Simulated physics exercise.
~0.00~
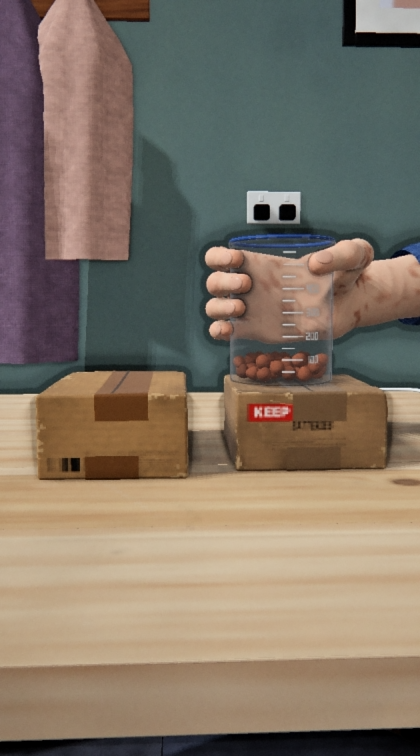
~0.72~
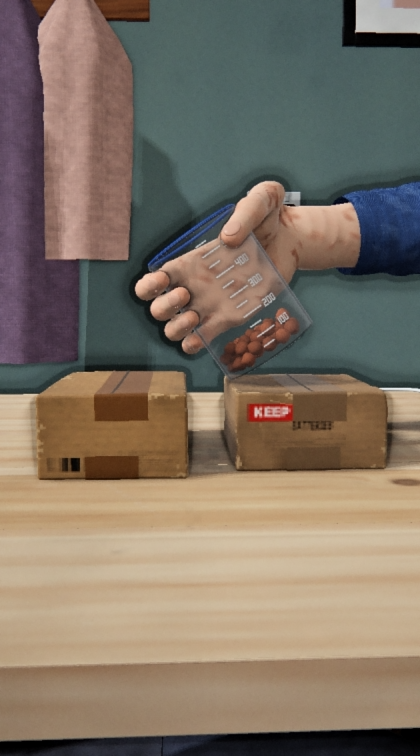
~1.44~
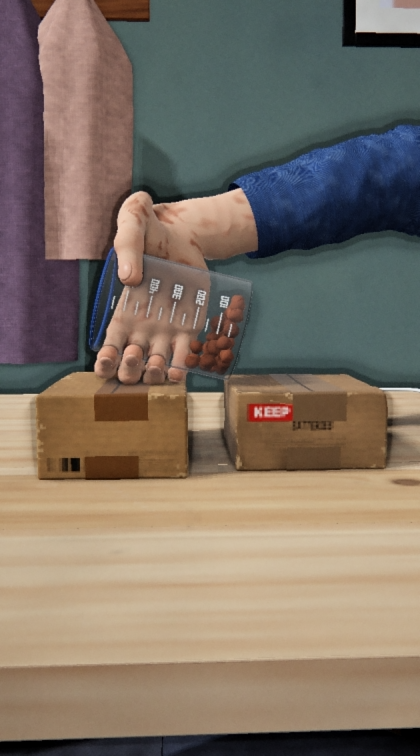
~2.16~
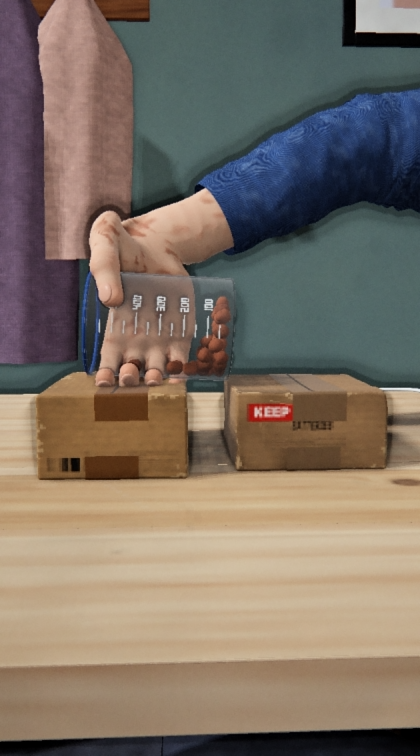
A clear beaker with a blue rim and small reddish-brown pieces at its bottom stands upright on the right of two cardboard boxes, gripped by a hand reaching in from the right. The boxes sit on a pale wooden table, seen from the front, before a green wall with purple and pink cloths hanging at left. The blue-sleeved arm lifts the beaker and tilts it leftward, then carries it over to the left box. The hand lowers it until it lies nearly flat on that box, rim to the left, with the pieces still inside.
